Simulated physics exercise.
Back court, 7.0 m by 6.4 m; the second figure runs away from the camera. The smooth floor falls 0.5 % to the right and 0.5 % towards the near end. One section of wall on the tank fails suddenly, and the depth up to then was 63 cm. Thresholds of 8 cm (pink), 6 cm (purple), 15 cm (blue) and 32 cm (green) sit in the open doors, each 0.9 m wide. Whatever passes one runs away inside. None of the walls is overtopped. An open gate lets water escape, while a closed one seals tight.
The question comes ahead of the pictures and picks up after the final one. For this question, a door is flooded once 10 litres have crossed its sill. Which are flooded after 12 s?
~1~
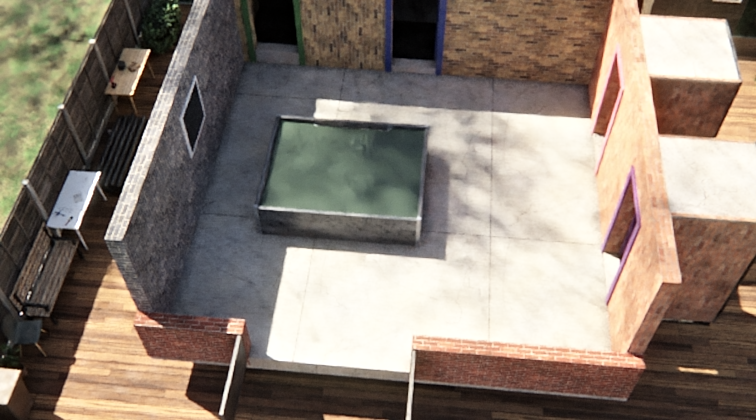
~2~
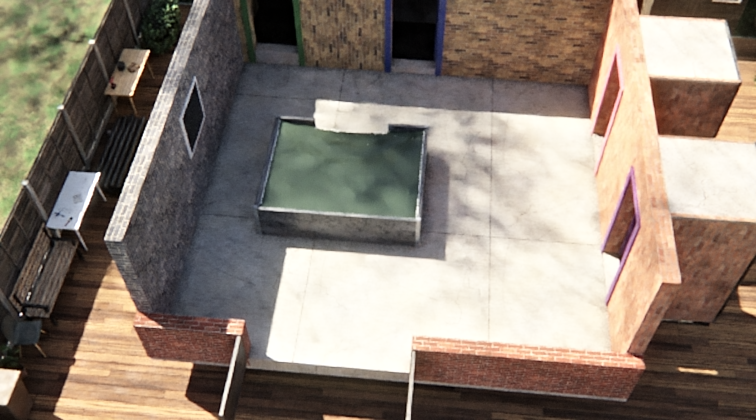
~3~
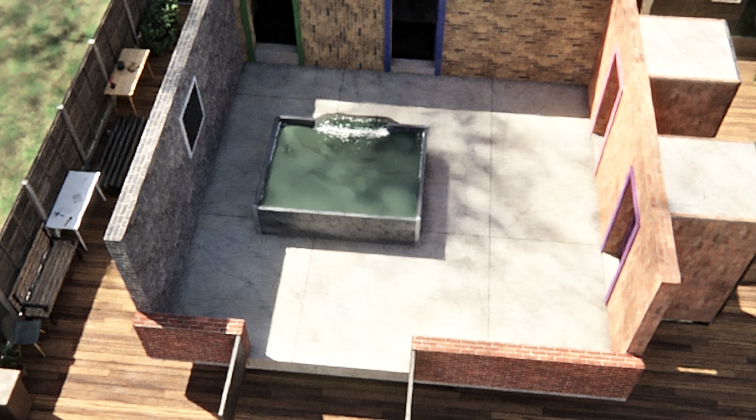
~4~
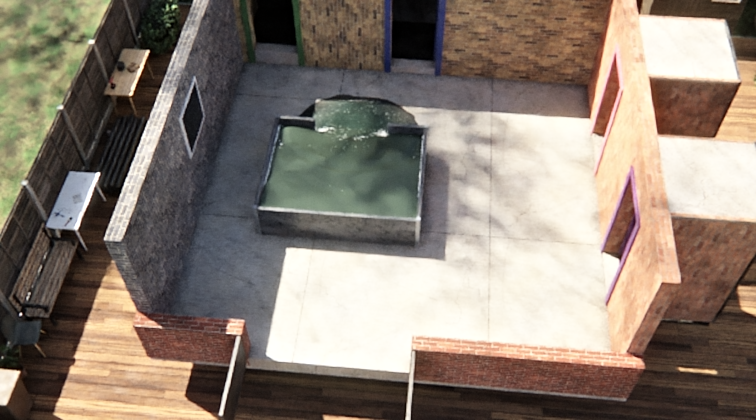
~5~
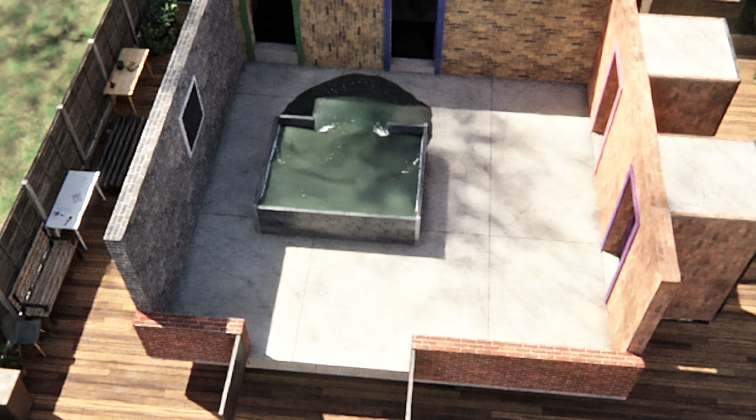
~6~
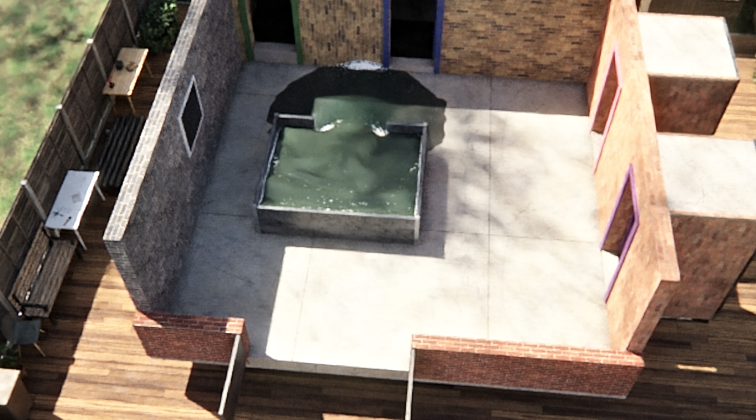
The pink door lets the inflow top the limit. The purple door holds the inflow within the limit. The blue door lets the inflow top the limit. The green door holds the inflow within the limit.
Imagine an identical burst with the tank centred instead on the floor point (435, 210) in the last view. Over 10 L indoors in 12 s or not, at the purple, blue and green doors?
Against the limit, the purple door exceeds it, the blue door exceeds it and the green door stays within it.
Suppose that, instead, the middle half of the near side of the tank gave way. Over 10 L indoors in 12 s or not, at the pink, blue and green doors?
Compared with the limit, pink is lower, blue is lower and green is lower.
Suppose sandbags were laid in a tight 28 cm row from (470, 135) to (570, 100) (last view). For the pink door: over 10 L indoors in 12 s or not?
Note, pink vs limit: Lower.
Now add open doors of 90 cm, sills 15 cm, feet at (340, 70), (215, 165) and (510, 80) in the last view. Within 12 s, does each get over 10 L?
Check each in turn: The first succeeds, the second fails, the third fails.
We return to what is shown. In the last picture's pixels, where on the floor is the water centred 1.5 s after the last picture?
It lies at roughly (351, 151) in pixels.
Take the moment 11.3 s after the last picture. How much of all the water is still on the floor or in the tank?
Close to 86 in a hundred remains.
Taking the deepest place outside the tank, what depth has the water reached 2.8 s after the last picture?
Peak depth: Approx. 28 cm.
Then, 0.7 s after the last picture water covers 15 % of the floor and is deepest (42 cm) near (365, 71); pink door not reached, purple door not reached, blue door 30 cm at the sill, 14 L in, green door 16 cm at the sill, 0 L in.
Then, 1.5 s after the last picture water covers 25 % of the floor and is deepest (41 cm) near (251, 64); pink door not reached, purple door not reached, blue door 31 cm at the sill, 73 L in, green door 20 cm at the sill, 0 L in.
Then, 2.8 s after the last picture water covers 45 % of the floor and is deepest (28 cm) near (249, 70); pink door 13 cm at the sill, 1 L in, purple door not reached, blue door 21 cm at the sill, 132 L in, green door 23 cm at the sill, 1 L in.
Then, 6.3 s after the last picture water covers 85 % of the floor and is deepest (18 cm) near (164, 335); pink door 12 cm at the sill, 40 L in, purple door 5 cm at the sill, 0 L in, blue door 13 cm at the sill, 155 L in, green door 13 cm at the sill, 1 L in.
Then, 11.3 s after the last picture water covers 95 % of the floor and is deepest (14 cm) near (592, 372); pink door 8 cm at the sill, 55 L in, purple door 7 cm at the sill, 1 L in, blue door 7 cm at the sill, 155 L in, green door 7 cm at the sill, 1 L in.
